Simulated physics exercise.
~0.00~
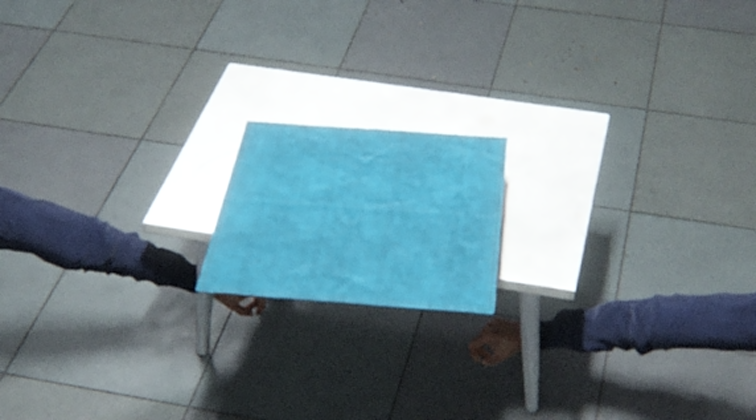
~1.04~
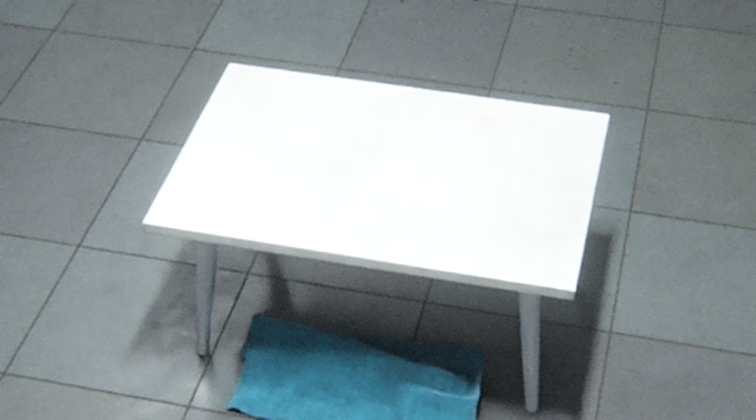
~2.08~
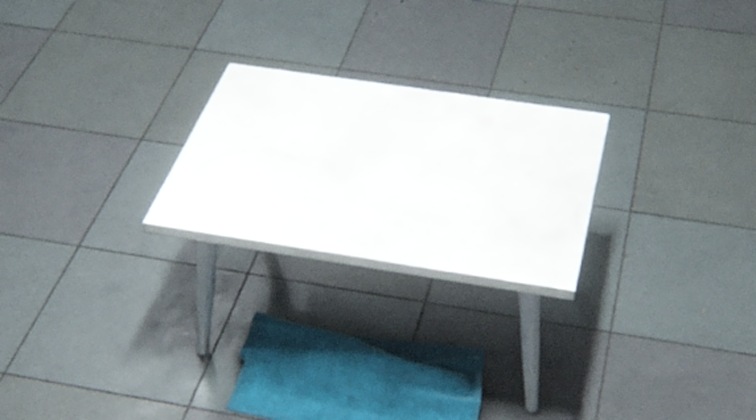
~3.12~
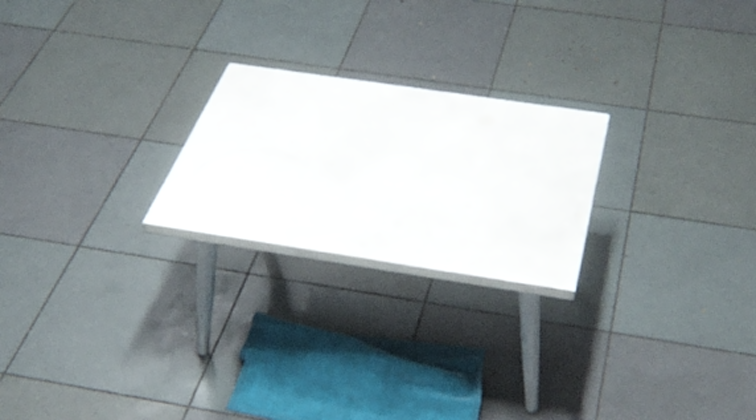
A blue cloth slides off the white table's near edge and lies crumpled on the floor.
